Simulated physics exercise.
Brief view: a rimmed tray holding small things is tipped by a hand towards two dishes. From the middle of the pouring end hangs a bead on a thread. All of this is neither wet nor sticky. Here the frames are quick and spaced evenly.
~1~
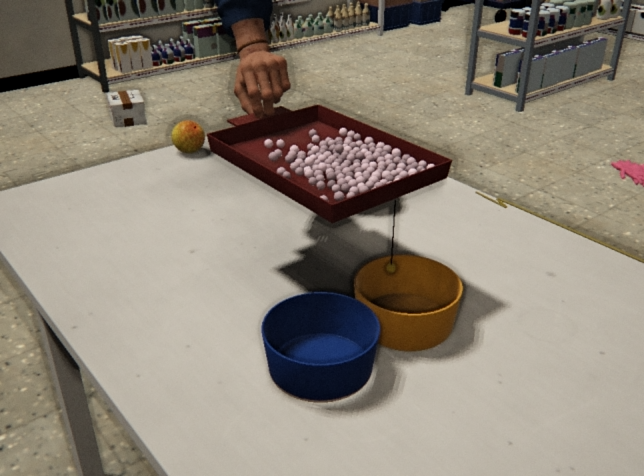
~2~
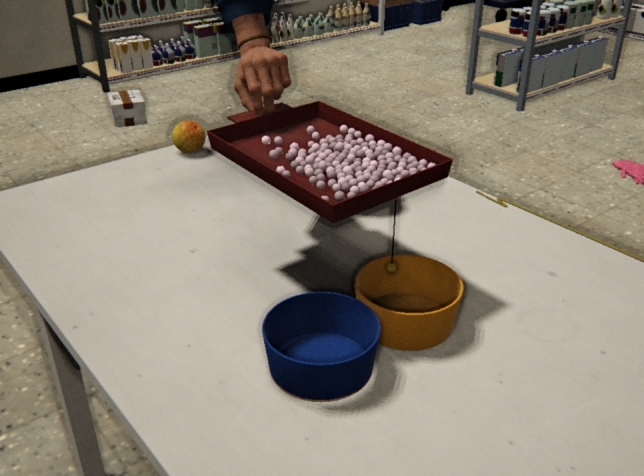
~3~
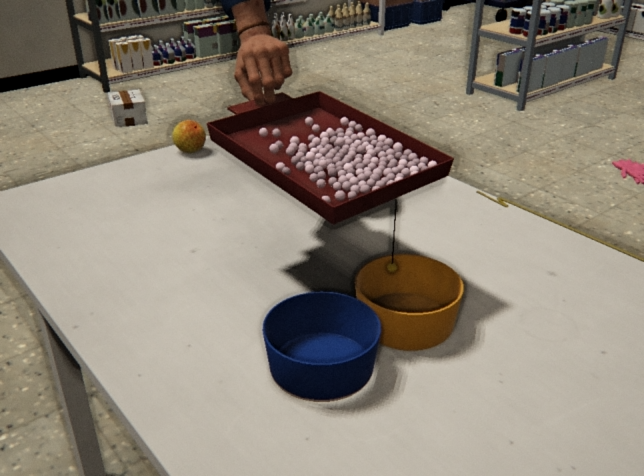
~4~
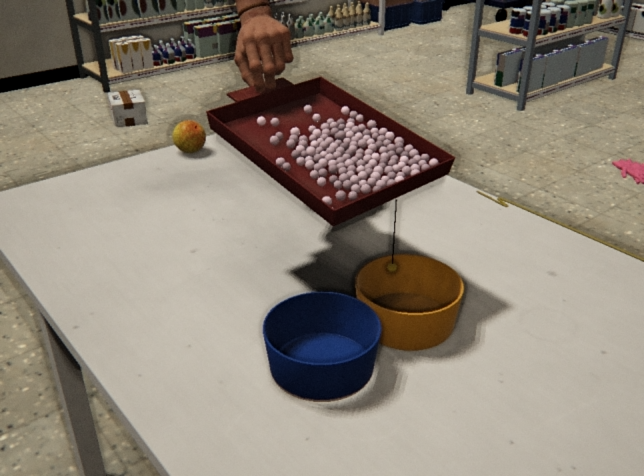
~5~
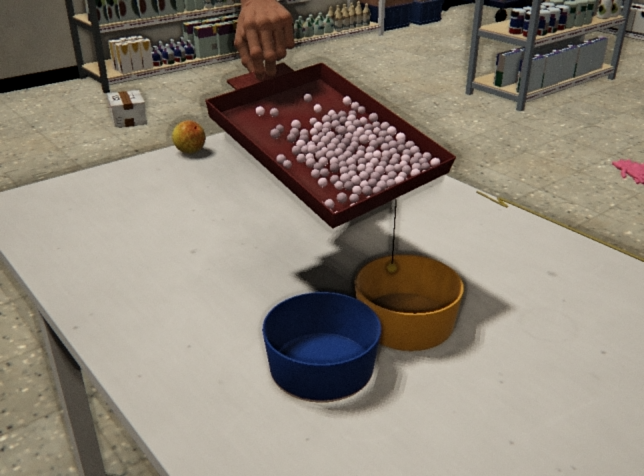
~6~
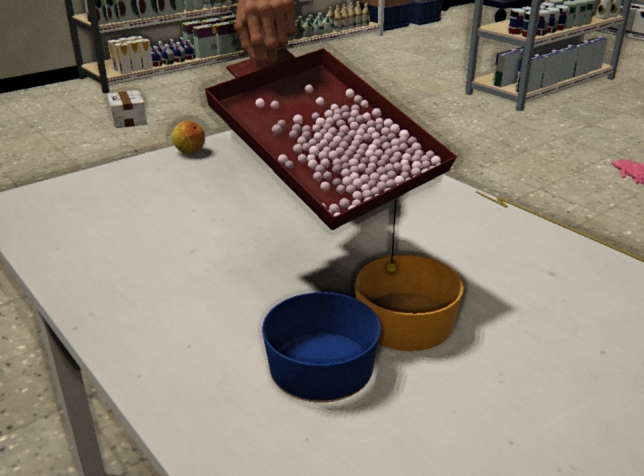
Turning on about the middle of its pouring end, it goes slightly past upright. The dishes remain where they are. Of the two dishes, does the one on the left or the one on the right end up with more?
The one on the left.
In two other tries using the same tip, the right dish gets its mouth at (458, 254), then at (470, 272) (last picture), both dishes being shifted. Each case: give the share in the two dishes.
Try 1: Some 50 %; try 2: Some 80 %.
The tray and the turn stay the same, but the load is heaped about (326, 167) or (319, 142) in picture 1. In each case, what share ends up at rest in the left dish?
Roughly 60 per cent, and 60 per cent.
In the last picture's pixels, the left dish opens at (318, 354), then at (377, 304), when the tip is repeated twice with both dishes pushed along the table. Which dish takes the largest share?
First place: The rightmost dish. Second place: The leftmost dish.
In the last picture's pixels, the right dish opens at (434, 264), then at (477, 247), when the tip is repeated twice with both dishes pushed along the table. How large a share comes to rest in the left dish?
Some 80 percent in the first case, 20 percent in the second.
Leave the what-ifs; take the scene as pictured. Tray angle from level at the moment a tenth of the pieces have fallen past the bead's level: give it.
About 90°.
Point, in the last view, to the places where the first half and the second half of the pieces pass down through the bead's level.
Earlier half at (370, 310), later half at (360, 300).
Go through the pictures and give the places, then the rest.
In the first picture, corners of the pouring end at (333, 203) and (448, 160), level; middle of the load at (357, 167), sugar pearls; left dish at (359, 374); right dish at (446, 324); bead on its thread at (391, 268).
In the second picture, corners of the pouring end at (333, 203) and (449, 159), level; middle of the load at (357, 165).
In the third picture, corners of the pouring end at (334, 205) and (450, 158), tipped barely, lowest at the left corner; middle of the load at (358, 162).
In the fourth picture, corners of the pouring end at (335, 208) and (452, 157), tipped a little, lowest at the left corner; middle of the load at (359, 157).
In the fifth picture, corners of the pouring end at (335, 212) and (452, 156), tipped a little, lowest at the left corner; middle of the load at (361, 155), a small part on the move.
In the sixth picture, corners of the pouring end at (335, 215) and (453, 156), tipped clearly, lowest at the left corner; middle of the load at (361, 153), most on the move; left dish at (359, 373); right dish at (446, 324).
Soon, tray tipped steeply; nearly all on the tray; a stray few in the air.
A while on, tray tipped past a quarter turn; a small part on the tray; about half in the left dish; a small part in the right dish; about a quarter outside both; a small part in the air.
Towards the end, tray tipped past a quarter turn; about two thirds in the left dish; about a quarter in the right dish; about a quarter outside both.
Finally, tray tipped past a quarter turn; about two thirds in the left dish; about a quarter in the right dish; about a quarter outside both.
